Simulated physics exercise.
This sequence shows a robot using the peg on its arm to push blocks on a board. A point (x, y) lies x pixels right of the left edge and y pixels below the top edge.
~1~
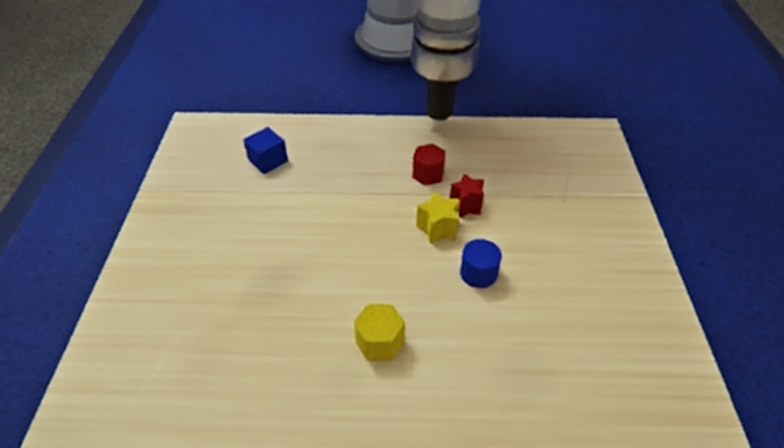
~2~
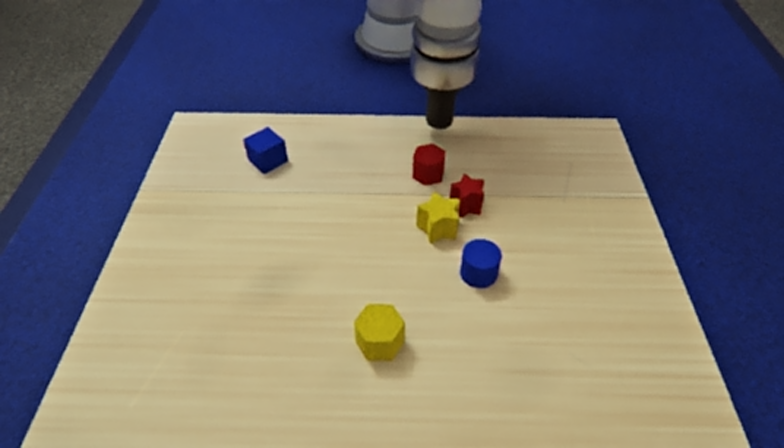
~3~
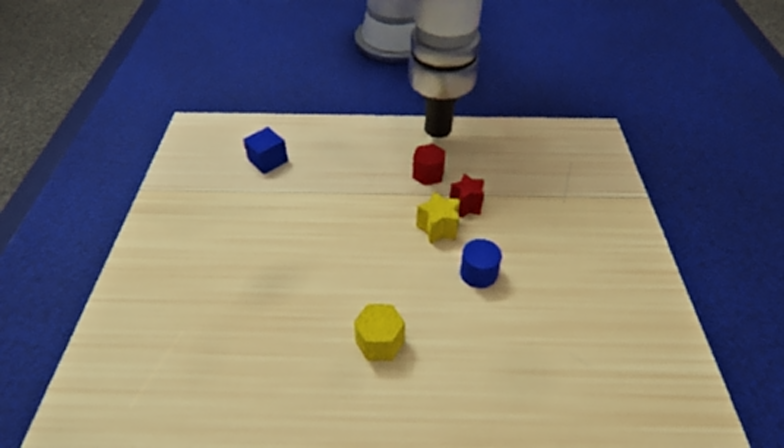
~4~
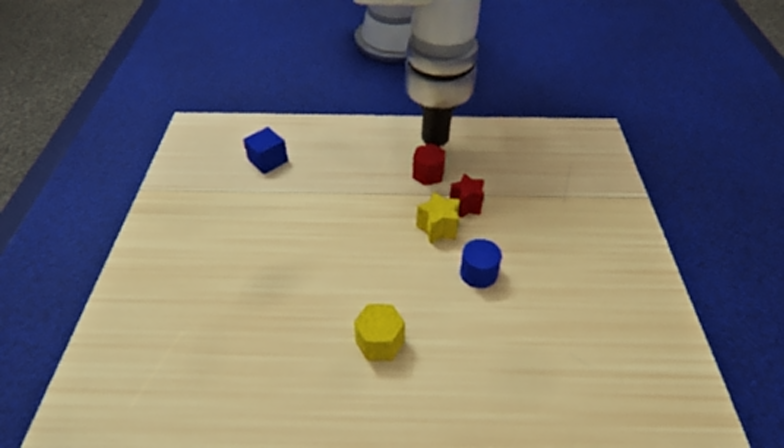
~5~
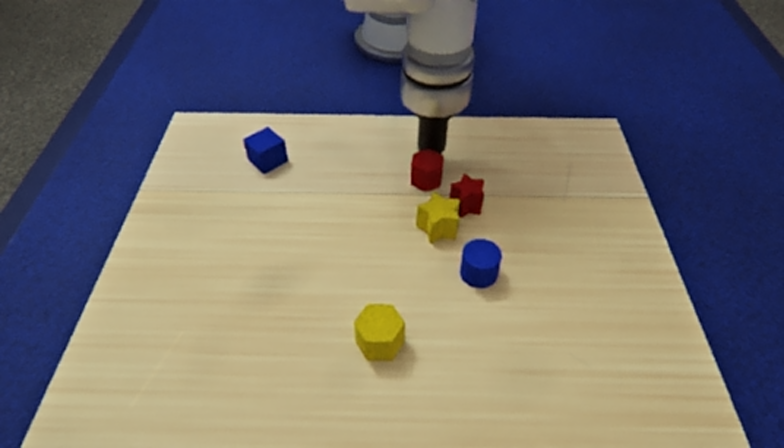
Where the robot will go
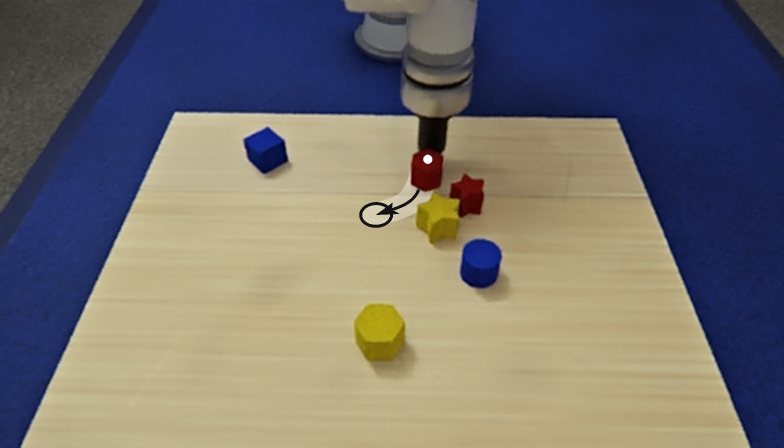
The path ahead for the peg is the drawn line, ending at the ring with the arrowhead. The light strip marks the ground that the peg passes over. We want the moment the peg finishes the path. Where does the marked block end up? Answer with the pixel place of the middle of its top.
That would be at about pixel (408, 211).
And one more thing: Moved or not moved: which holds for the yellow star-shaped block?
Once the path is done, it is somewhere new.
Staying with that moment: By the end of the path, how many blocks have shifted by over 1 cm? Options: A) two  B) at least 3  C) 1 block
My pick is A.
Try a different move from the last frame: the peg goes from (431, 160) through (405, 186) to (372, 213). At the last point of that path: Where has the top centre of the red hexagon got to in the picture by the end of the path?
So, by the moment the path ends, you'll find the top centre of the red hexagon at (417, 191).
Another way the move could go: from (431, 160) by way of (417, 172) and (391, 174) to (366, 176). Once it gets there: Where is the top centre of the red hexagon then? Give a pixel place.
The red hexagon ends near (419, 174).
The line goes from (431, 160) over (422, 181) and (408, 203) to (376, 215); the dot is on the red hexagon.
On the path given first. One third of the way, peg (423, 169); red hexagon (422, 183).
Two thirds of the way, peg (408, 190); red hexagon (413, 205), turned 55° anticlockwise; yellow star-shaped block (445, 217), turned 15° anticlockwise.
At the end, peg (376, 202); red hexagon (408, 211), turned 80° anticlockwise; yellow star-shaped block (444, 217), turned 20° anticlockwise; red star-shaped block unmoved.
